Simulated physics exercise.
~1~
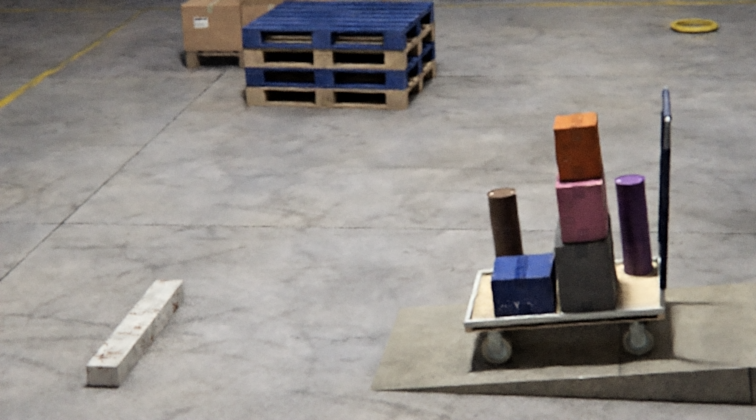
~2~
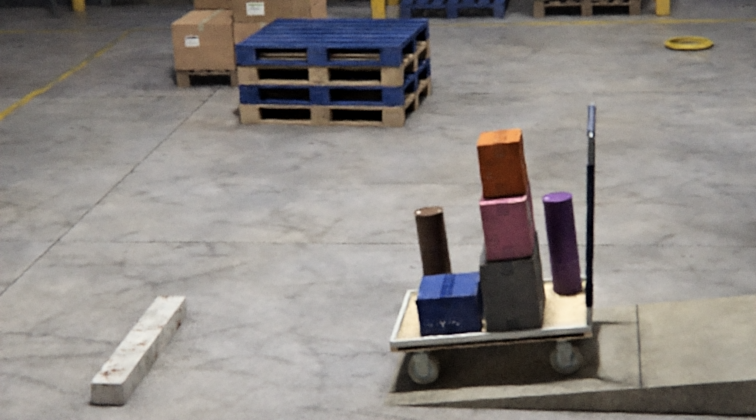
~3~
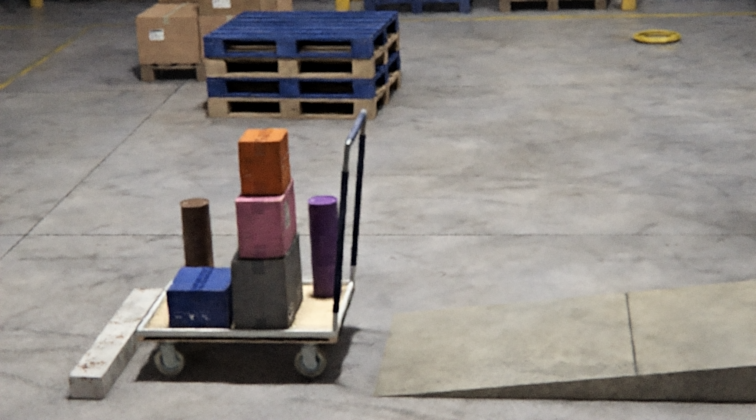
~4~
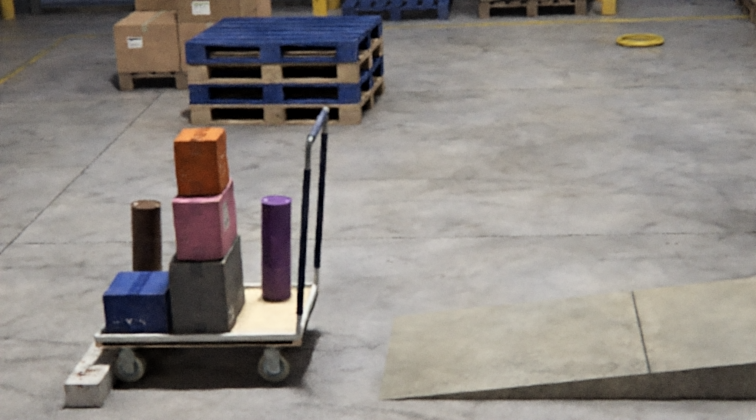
The clip opens on a loaded trolley standing on a low ramp at the right of a warehouse floor, carrying a grey box with a pink box and an orange box stacked on it, a blue box in front, and a brown and a purple canister. The trolley rolls left down the ramp toward its foot. It leaves the ramp and crosses the flat concrete until it reaches a pale kerb. The view shifts slightly along the way. At the end the trolley rests at the kerb on the left, with the stack upright and every piece still aboard.
